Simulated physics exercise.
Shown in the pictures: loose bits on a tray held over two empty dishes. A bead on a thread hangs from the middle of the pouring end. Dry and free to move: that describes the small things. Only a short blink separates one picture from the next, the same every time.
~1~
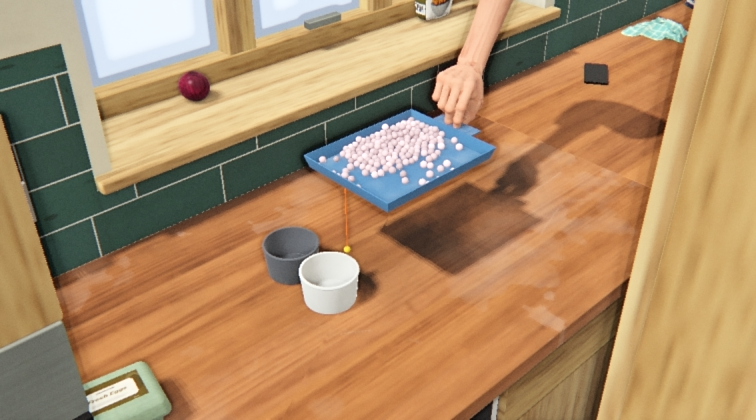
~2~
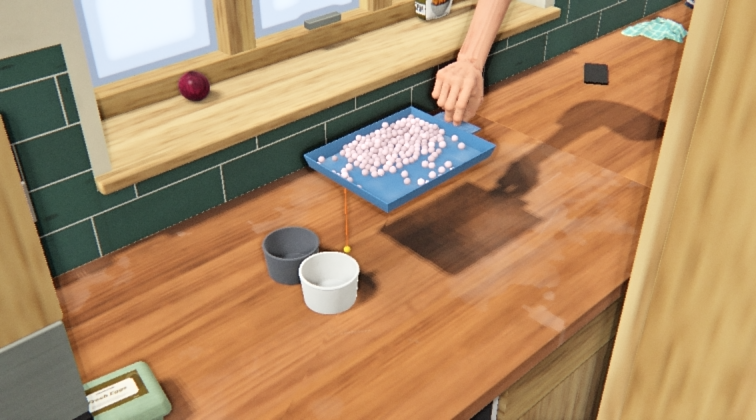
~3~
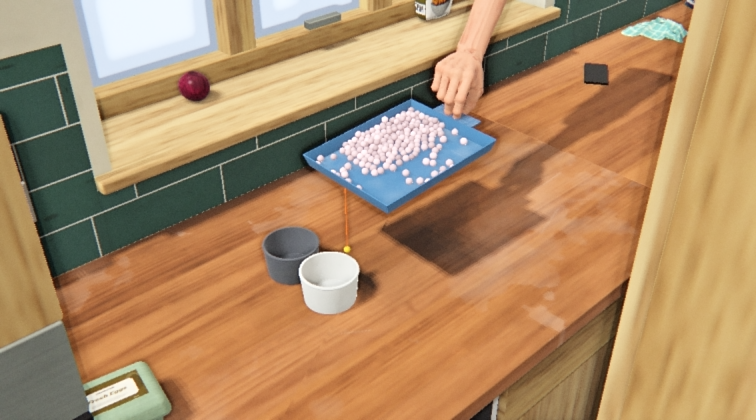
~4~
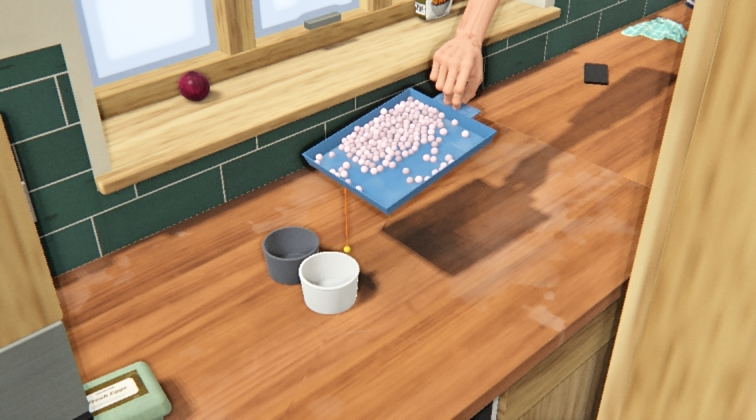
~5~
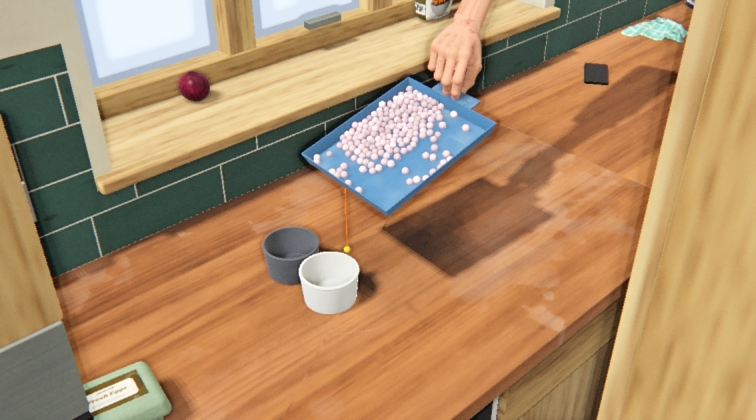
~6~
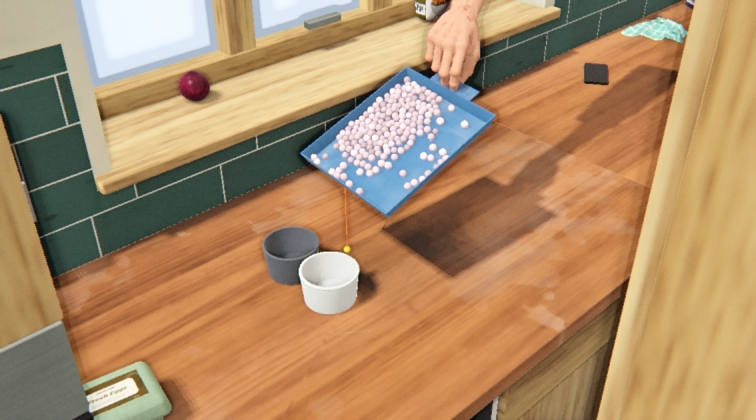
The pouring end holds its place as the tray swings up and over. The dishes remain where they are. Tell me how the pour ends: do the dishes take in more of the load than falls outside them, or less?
They take in less than falls outside.
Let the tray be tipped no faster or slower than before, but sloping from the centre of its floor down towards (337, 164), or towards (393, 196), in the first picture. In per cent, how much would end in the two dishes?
Lab note: Try one about 60 %, try two 0 %.
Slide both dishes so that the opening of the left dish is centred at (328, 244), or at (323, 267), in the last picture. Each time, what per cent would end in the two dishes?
20, then 80 %.
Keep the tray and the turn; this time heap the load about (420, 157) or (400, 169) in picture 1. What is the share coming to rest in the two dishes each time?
20 % and 20 %.
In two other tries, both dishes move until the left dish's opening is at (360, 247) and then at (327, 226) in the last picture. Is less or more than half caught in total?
Try 1: Not up to half; try 2: Not up to half.
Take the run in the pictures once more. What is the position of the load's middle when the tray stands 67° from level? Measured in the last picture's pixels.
I'd put it at about (365, 212).
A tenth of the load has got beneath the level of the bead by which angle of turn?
About 65° of tilt.
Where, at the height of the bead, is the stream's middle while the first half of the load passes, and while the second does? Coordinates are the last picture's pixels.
Around (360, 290) at first; around (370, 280) after that.
Soon after the last picture, tray tipped steeply; about two thirds on the tray; a stray few in the right dish; a small part outside both; about a third in the air.
A little later, tray tipped past a quarter turn; a stray few on the tray; a small part in the right dish; a stray few in the left dish; most outside both; a small part in the air.
Later still, tray tipped past a quarter turn; a small part in the right dish; a stray few in the left dish; most outside both.
By the end, tray tipped past a quarter turn; a small part in the right dish; a stray few in the left dish; most outside both.
